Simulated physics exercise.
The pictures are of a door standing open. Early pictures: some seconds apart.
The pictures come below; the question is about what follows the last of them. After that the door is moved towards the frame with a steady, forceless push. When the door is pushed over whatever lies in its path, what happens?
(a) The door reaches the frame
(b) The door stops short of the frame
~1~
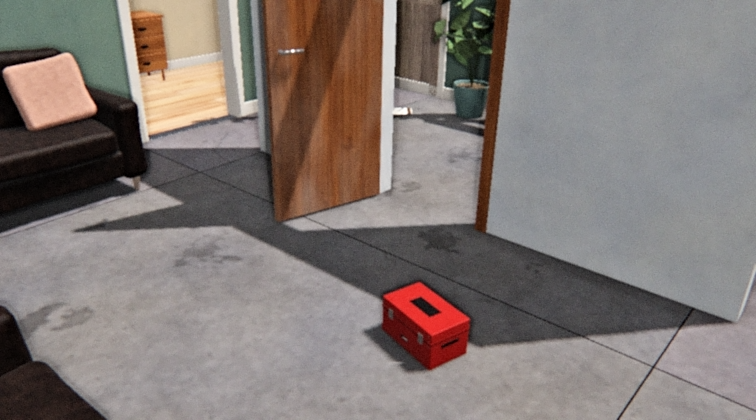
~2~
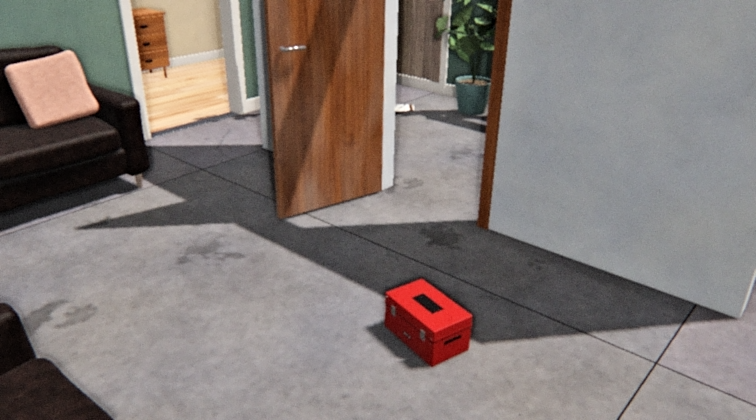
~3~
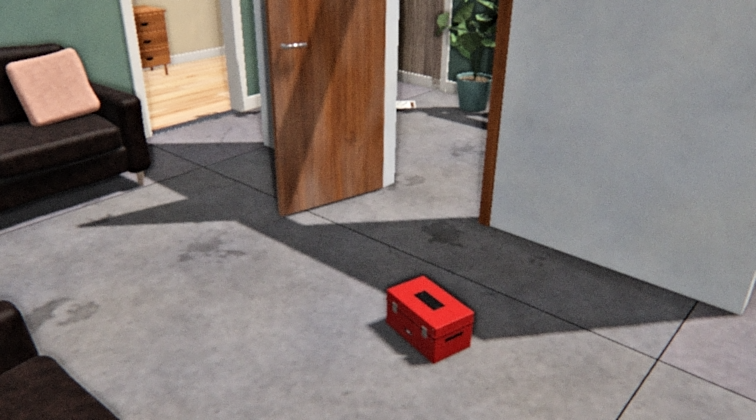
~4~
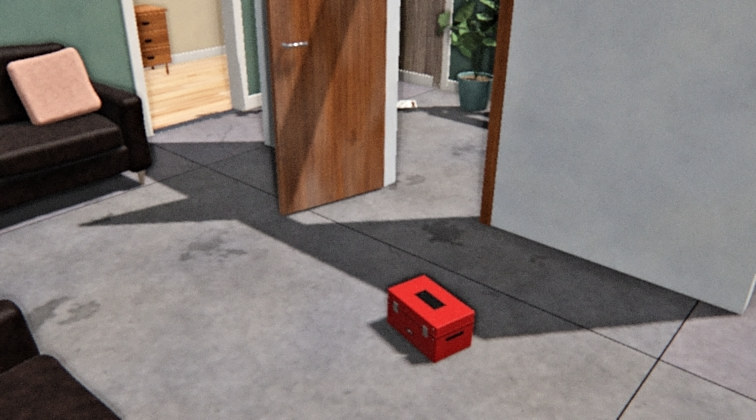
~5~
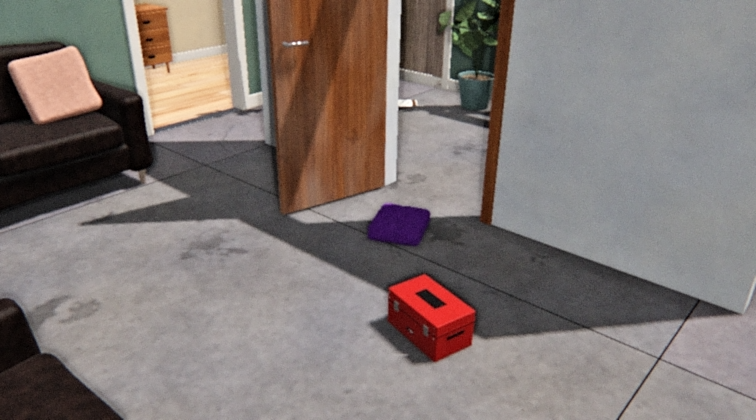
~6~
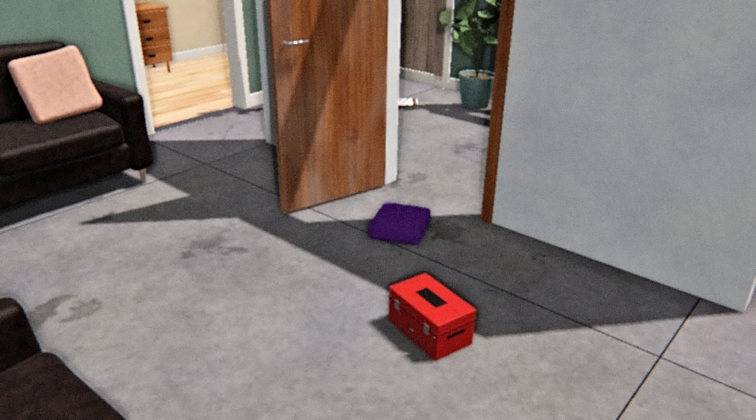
b.
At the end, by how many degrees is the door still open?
Angle: About 25°.
Then, 0.80 s on from there, door 74° open.
Then, 1.30 s on from there, door 42° open; purple cushion shifted a little near (427, 222).
Then, 1.50 s on from there, door 30° open; purple cushion shifted about its own width near (450, 219).
In the end, door 24° open; moved from the start, purple cushion; red toolbox unmoved. At the end, from the last picture's camera, purple cushion near (461, 217).
